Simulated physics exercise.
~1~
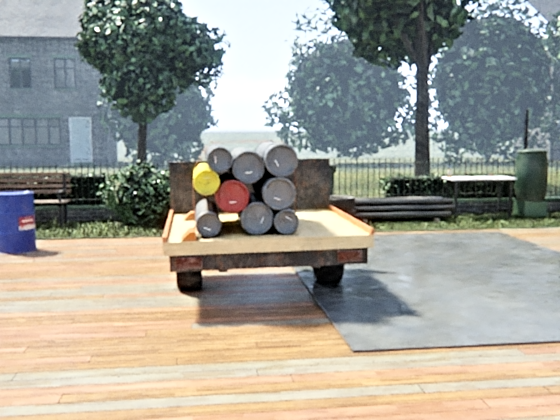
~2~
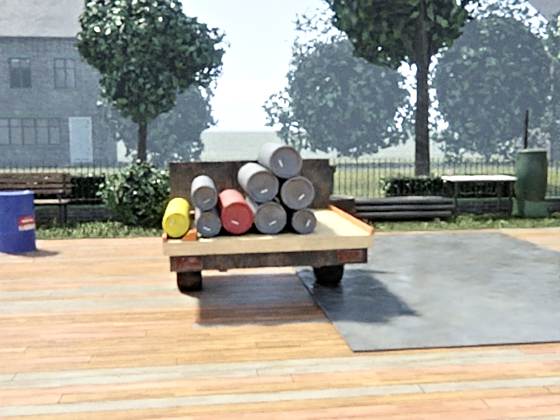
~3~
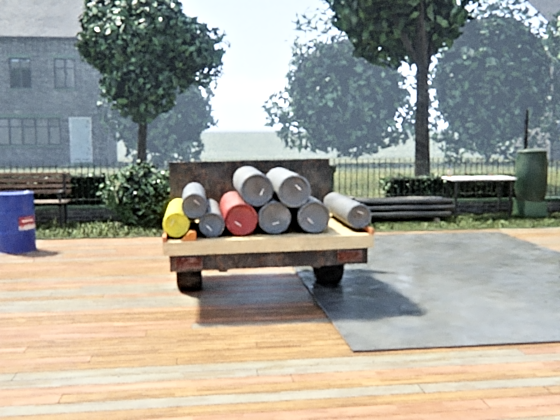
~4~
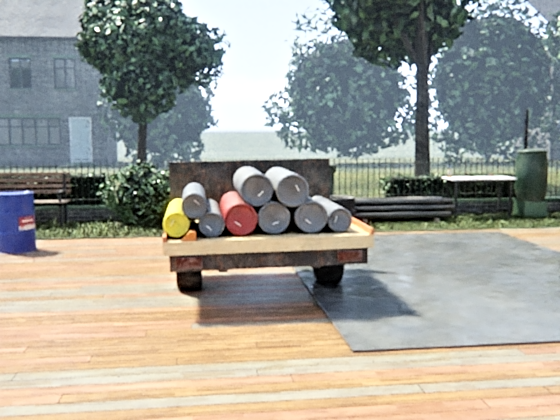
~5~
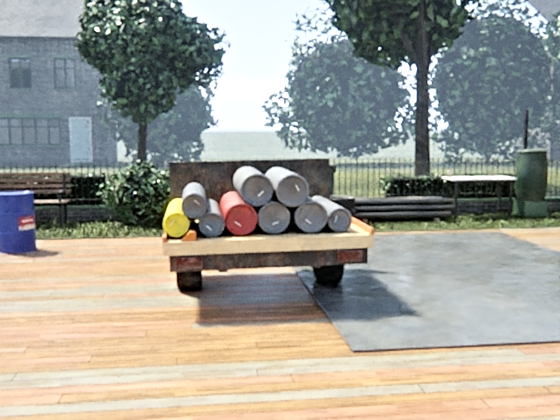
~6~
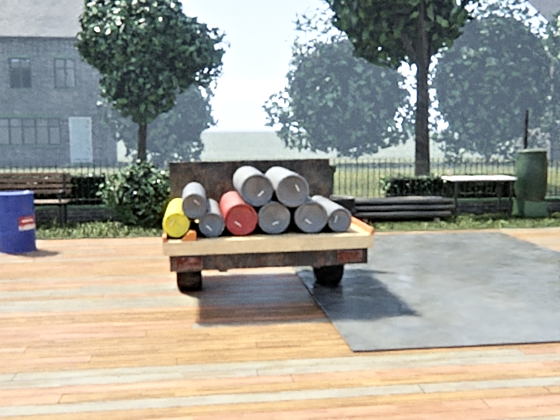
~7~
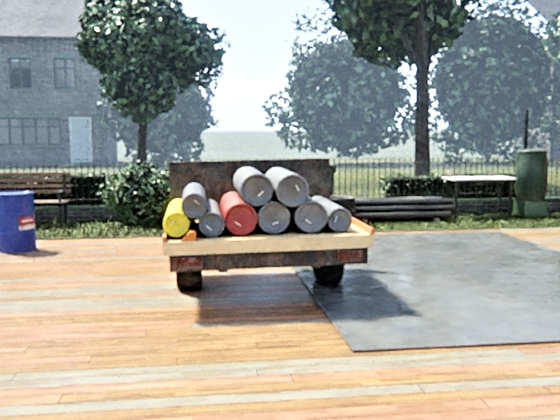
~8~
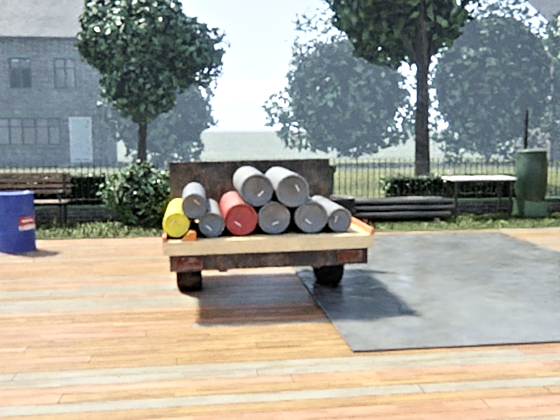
Parked low trailer seen from behind, its stacked grey, red and yellow cylinders slumping sideways and settling, all still on the deck.
